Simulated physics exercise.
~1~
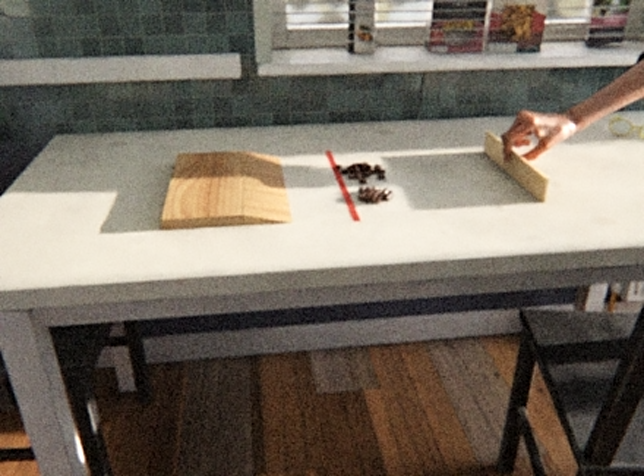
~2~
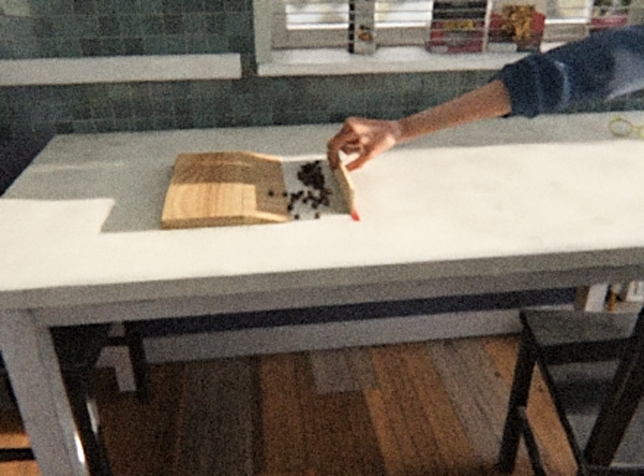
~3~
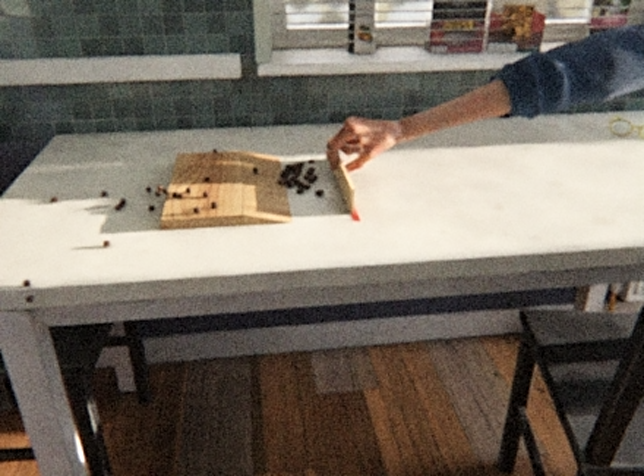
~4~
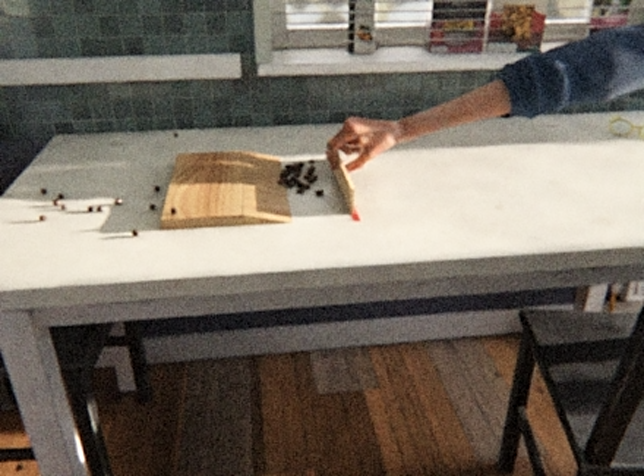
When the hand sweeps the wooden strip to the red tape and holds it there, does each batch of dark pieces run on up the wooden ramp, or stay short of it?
The front batch runs up onto the ramp, with most of its pieces going over and scattering on the table to the left. The back batch stays short, bunched between the ramp and the strip.
